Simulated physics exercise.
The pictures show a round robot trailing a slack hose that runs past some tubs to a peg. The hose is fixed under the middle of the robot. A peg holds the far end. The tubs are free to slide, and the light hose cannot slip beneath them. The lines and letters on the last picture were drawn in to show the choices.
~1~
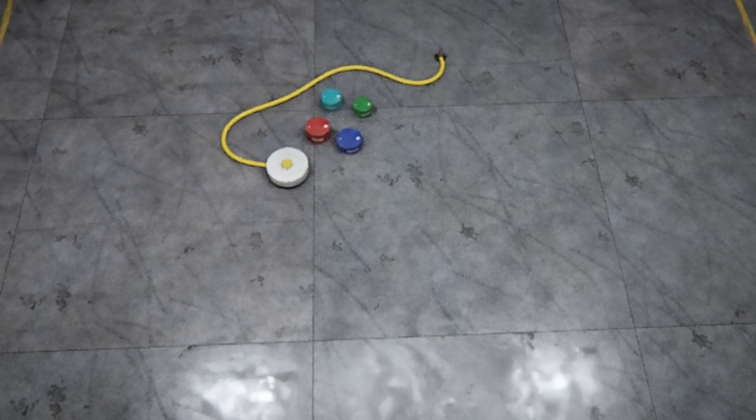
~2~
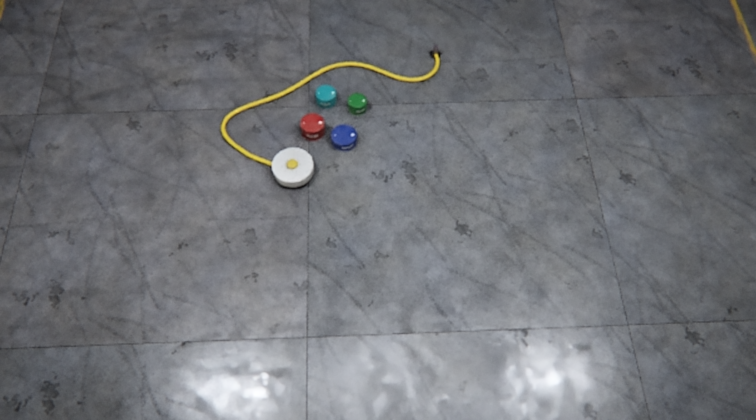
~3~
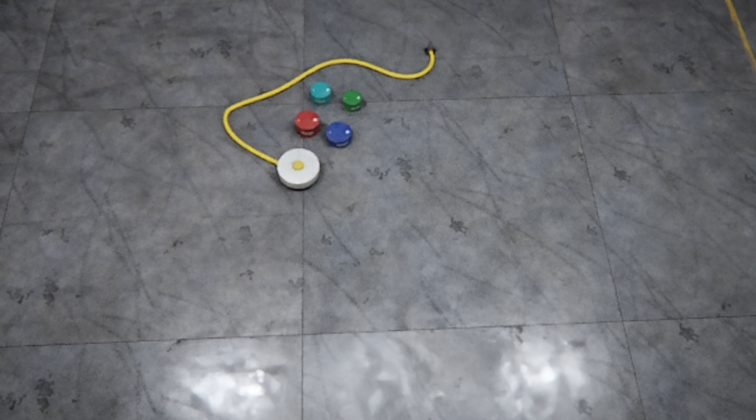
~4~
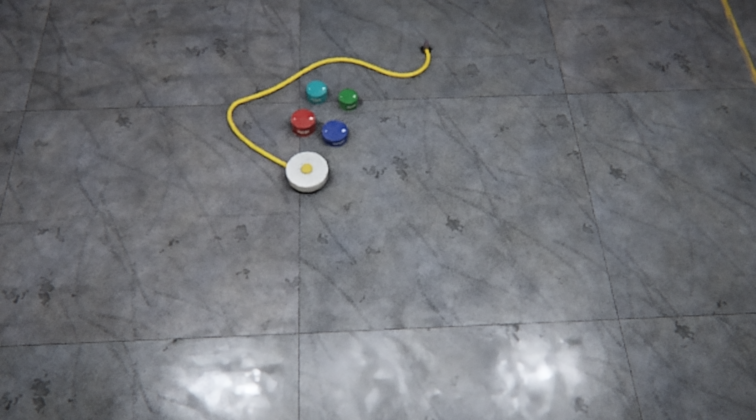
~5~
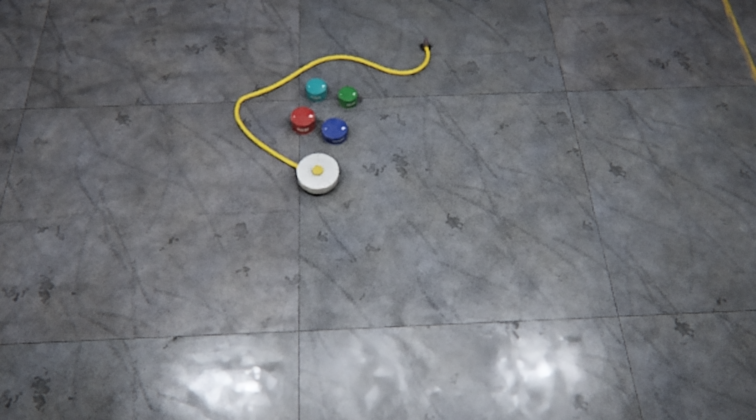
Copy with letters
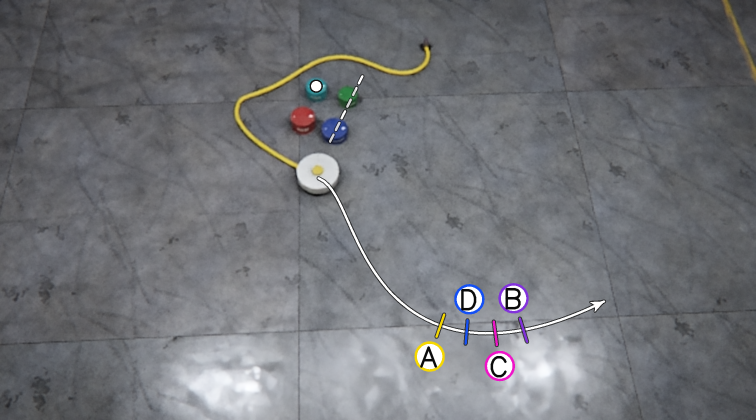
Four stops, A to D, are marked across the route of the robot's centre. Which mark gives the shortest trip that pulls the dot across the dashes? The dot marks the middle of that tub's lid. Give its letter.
Mark A.
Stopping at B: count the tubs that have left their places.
Four.
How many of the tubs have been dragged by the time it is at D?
Four.
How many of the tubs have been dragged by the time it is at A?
Four.
On the marked copy, A at (440, 326); B at (523, 330); C at (495, 333); D at (467, 332); the dashed line at (347, 107); the route from (319, 178) via (420, 316) to (604, 301); the white dot at (316, 86).
With A. Early on, robot (352, 228); turquoise tub (317, 90).
Further on, robot (387, 286); red tub (311, 121); turquoise tub (324, 96).
At the end, robot (441, 323); red tub (349, 129); blue tub (363, 147); turquoise tub (354, 111); green tub (365, 98); the dot on the turquoise tub is over the dashed line.
As for the rest, B does it too, but is farther than needed; C does it too, but is farther than needed; D does it too, but is farther than needed.
